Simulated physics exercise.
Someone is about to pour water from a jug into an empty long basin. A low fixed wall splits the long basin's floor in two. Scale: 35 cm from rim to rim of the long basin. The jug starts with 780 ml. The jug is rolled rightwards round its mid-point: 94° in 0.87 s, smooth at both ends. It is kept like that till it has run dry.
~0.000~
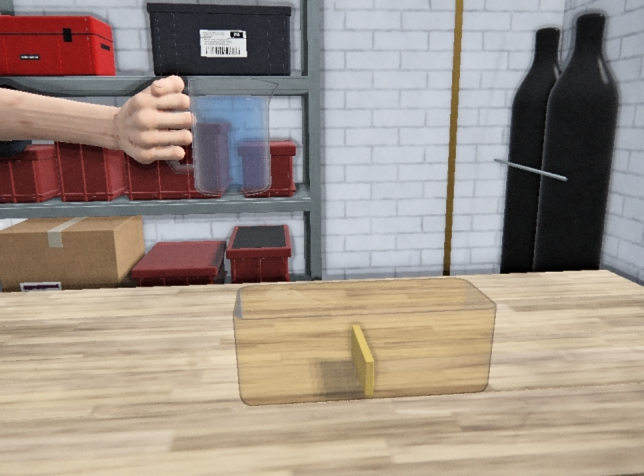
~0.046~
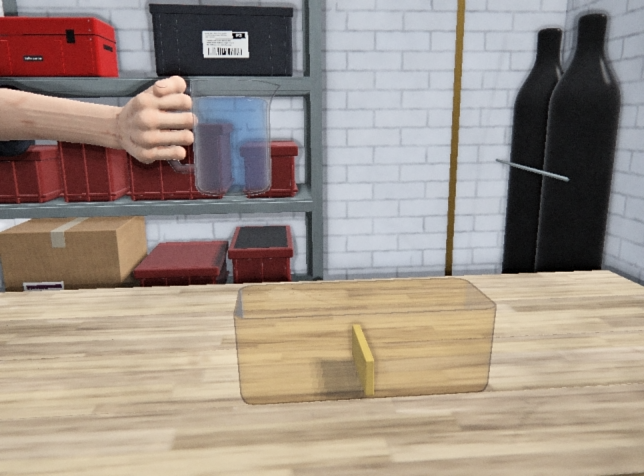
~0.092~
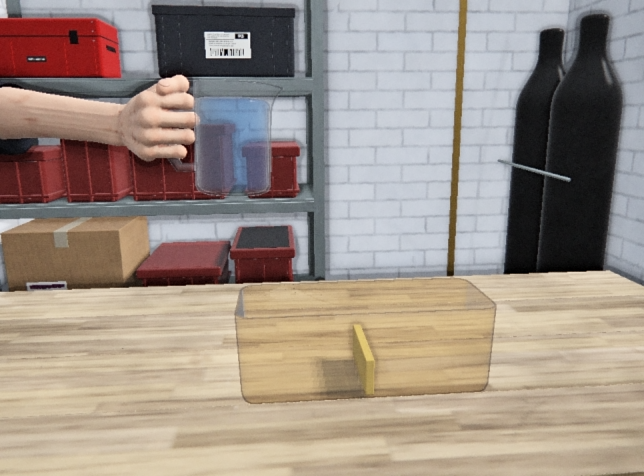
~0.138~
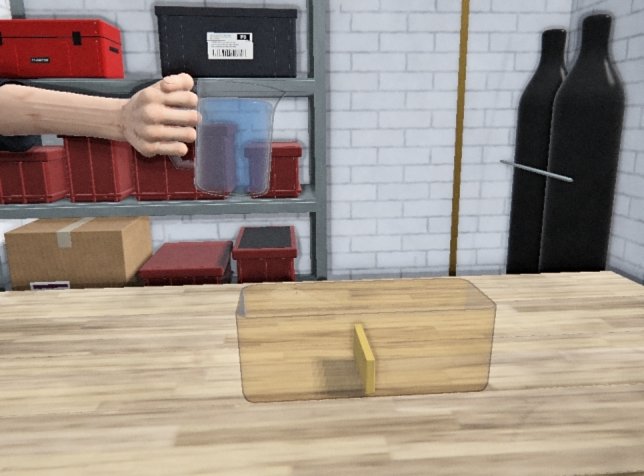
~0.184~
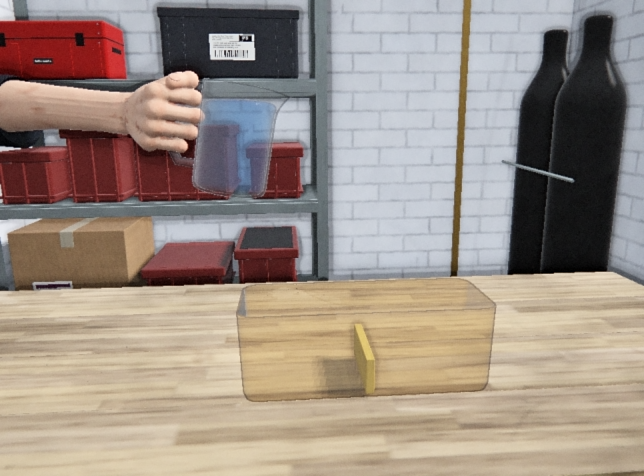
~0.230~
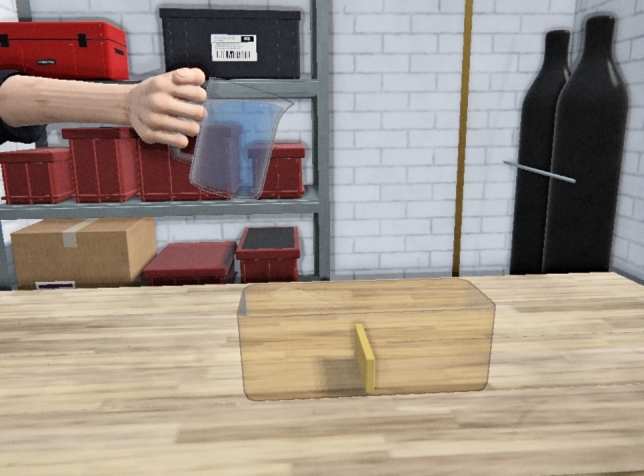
A hand holding a translucent blue jug of water slowly tilts it rightwards above a clear, divided basin on a wooden table.
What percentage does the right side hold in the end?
The far part has some 70 per cent.
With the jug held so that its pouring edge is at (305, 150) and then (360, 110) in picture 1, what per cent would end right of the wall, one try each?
In turn about 80 and 95 per cent.
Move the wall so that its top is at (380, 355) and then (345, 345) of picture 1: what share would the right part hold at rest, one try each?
First 20, then 90 per cent.
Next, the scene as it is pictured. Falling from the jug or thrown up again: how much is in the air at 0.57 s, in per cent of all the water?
Some 14 per cent.
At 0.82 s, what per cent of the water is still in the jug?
Near 46 in a hundred.
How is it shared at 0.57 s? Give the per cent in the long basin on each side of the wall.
Near 1 on the left, 0 on the right.
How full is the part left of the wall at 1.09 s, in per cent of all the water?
About 9 per cent.
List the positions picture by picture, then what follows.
The first picture shows tilt 0°; pouring edge (279, 83); surface from (193, 99) to (268, 99); the long basin's rim runs from (236, 303) to (481, 293); the wall's top is at (362, 343).
The second picture shows tilt 1°; pouring edge (281, 84); surface from (195, 100) to (269, 100).
The third picture shows tilt 3°; pouring edge (283, 87); surface from (197, 100) to (271, 102).
The fourth picture shows tilt 6°; pouring edge (287, 91); surface from (201, 101) to (274, 103).
The fifth picture shows tilt 10°; pouring edge (291, 96); surface from (204, 103) to (278, 104).
The sixth picture shows tilt 15°; pouring edge (295, 103); surface from (206, 114) to (284, 106).
Then, 0.57 s in, the tilt is 69° and 85 per cent is still to pour, 1 is left of the wall and 0 right of it.
Then, 0.82 s in, the tilt is 93° and 46 per cent is still to pour, 5 is left of the wall and 21 right of it.
Then, 1.09 s in, the tilt is 94° and 16 per cent is still to pour, 9 is left of the wall and 62 right of it.
Then, 1.37 s in, the tilt is 94° and 6 per cent is still to pour, 20 is left of the wall and 70 right of it.
Finally, 27 per cent lies left of the wall, 70 right of it and 1 outside.
